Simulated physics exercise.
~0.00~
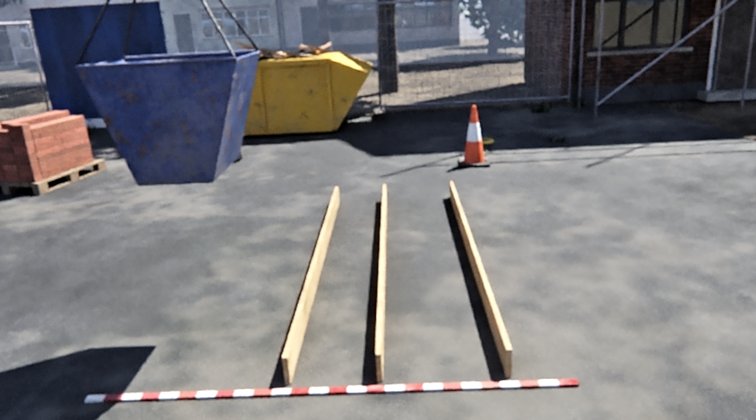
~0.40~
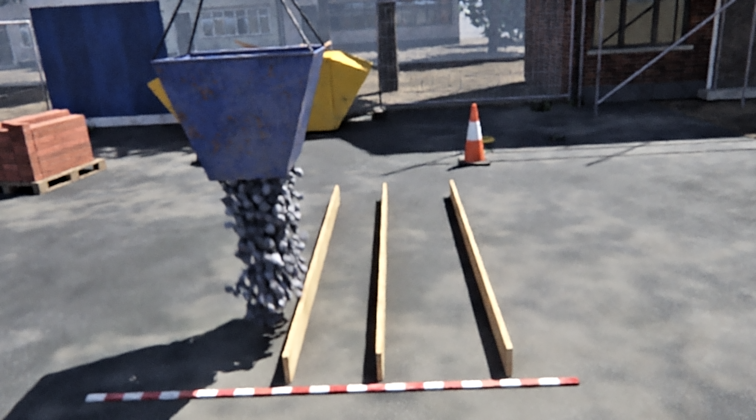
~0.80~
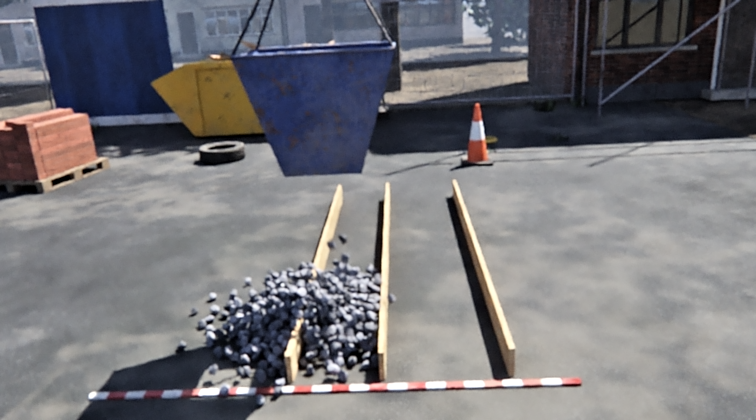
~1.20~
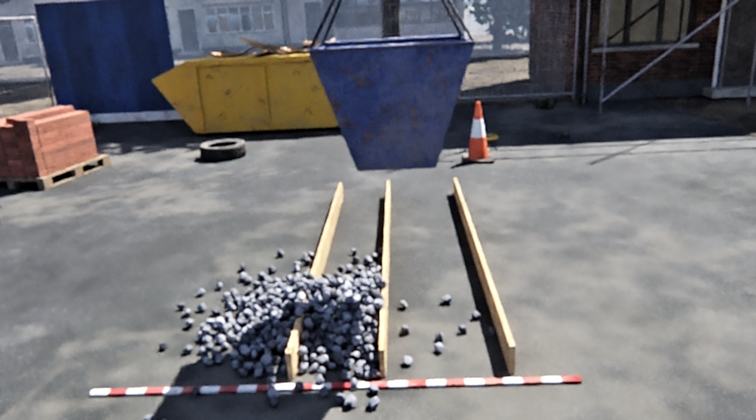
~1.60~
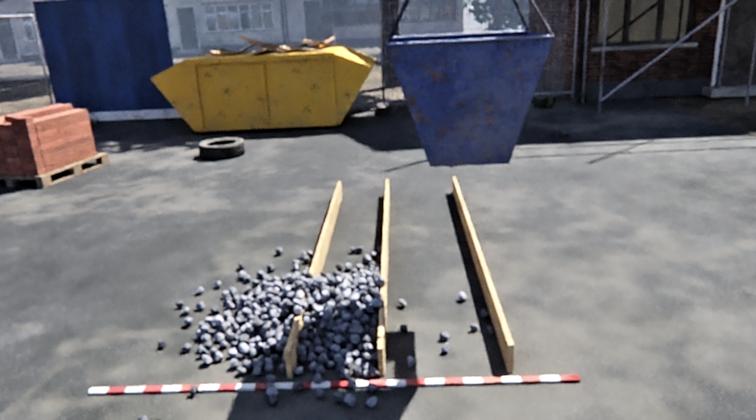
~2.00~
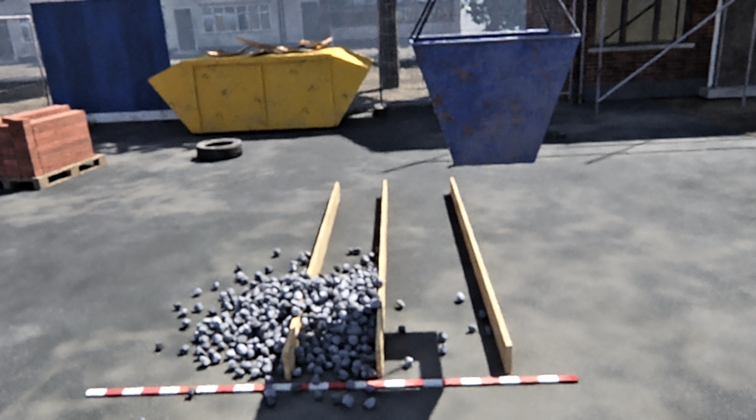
Blue skip gliding right over a yard, dropping grey stones that settle in a heap across the left plank and left bay.
